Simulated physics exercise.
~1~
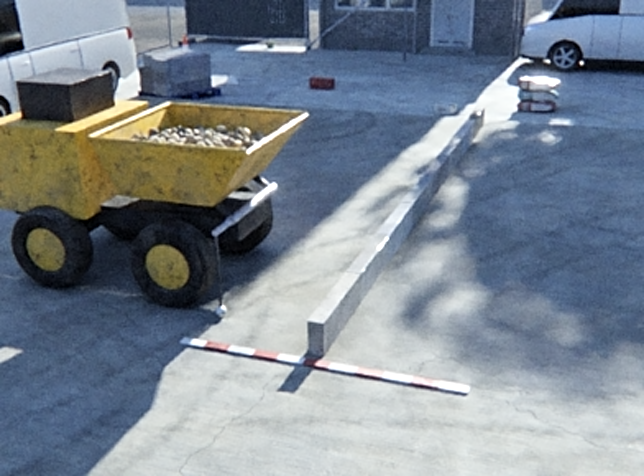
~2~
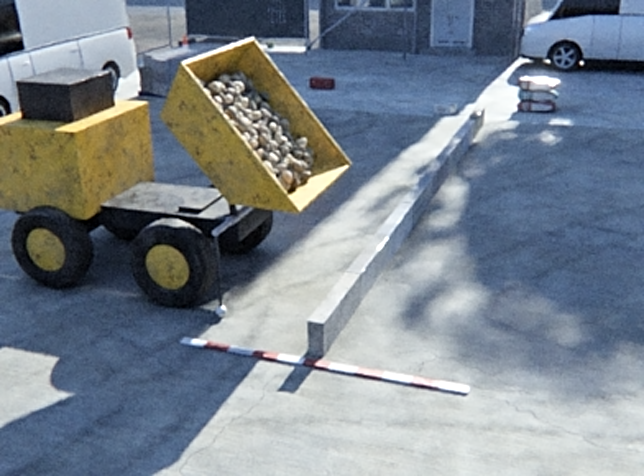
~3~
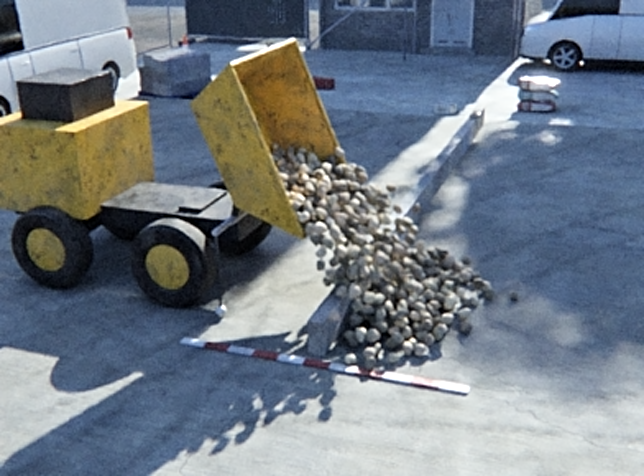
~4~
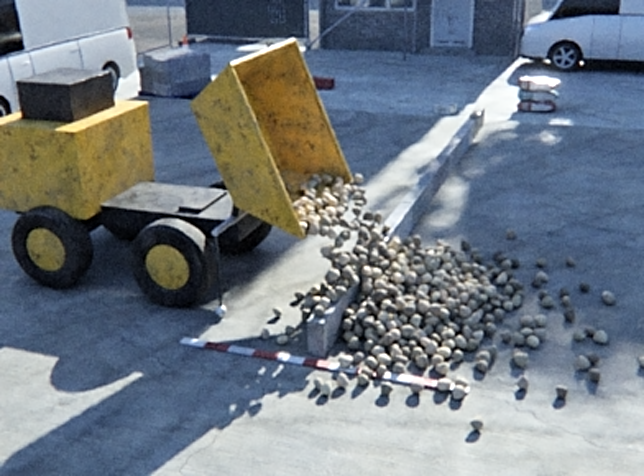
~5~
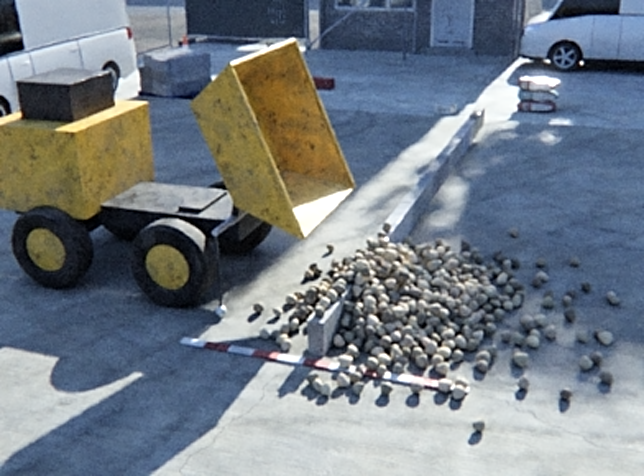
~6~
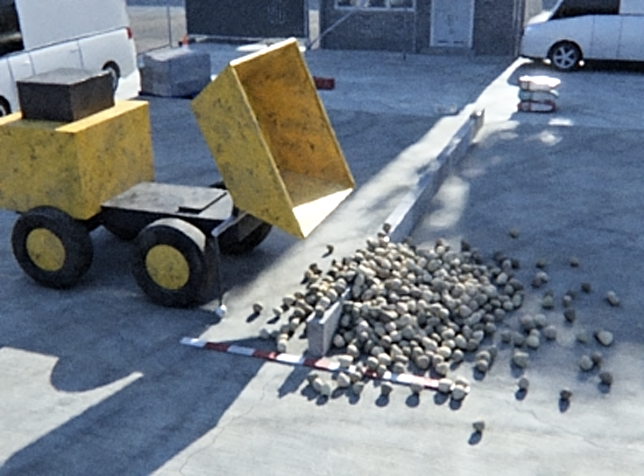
A yellow dumper's skip tipped up steeply to the right and poured its load of round stones onto a low kerb, where they tumbled and scattered, ending in a still heap mostly on the far side, with the emptied skip still raised.
